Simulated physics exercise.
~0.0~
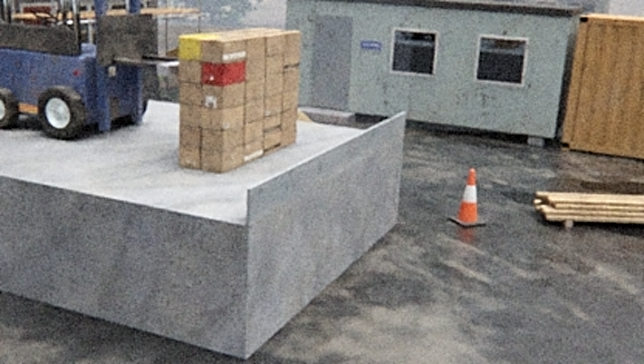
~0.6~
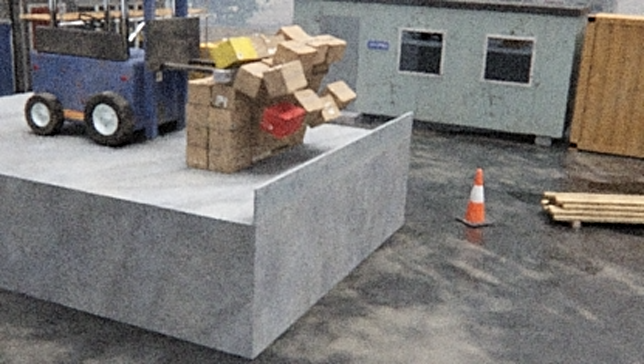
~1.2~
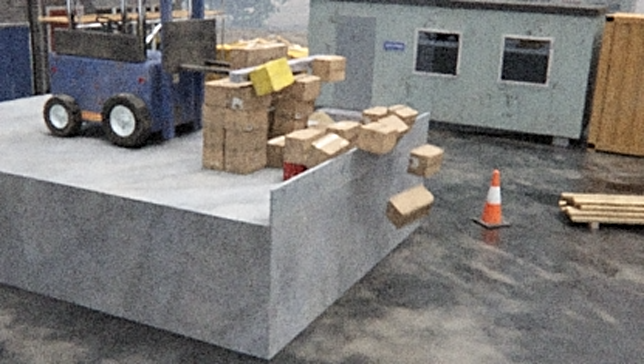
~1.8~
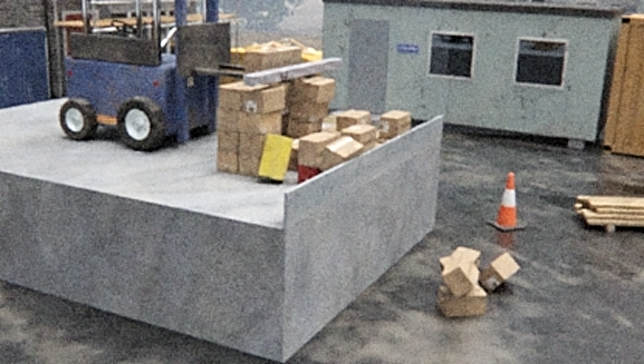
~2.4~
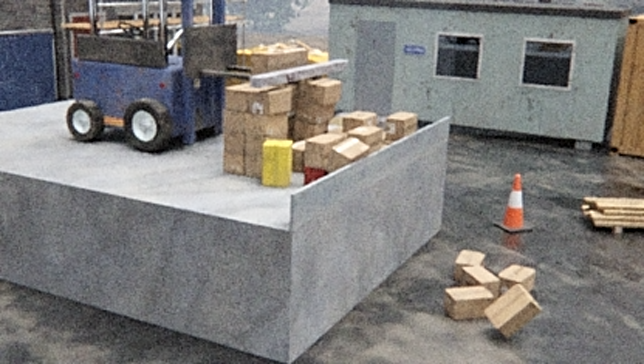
To begin with, a block of taped cartons, one yellow and one red among them, stands on a raised grey dock beside a blue forklift. The truck moves in from the left, pushing a beam into the upper cartons, which lurch and topple to the right. They tumble toward the low board along the dock's edge, and a few clear it and drop to the wet ground near a traffic cone. Most pile up behind the board, where the yellow carton slides down too. Finally, the lower stack still stands, with a small cluster of cartons lying on the ground below.
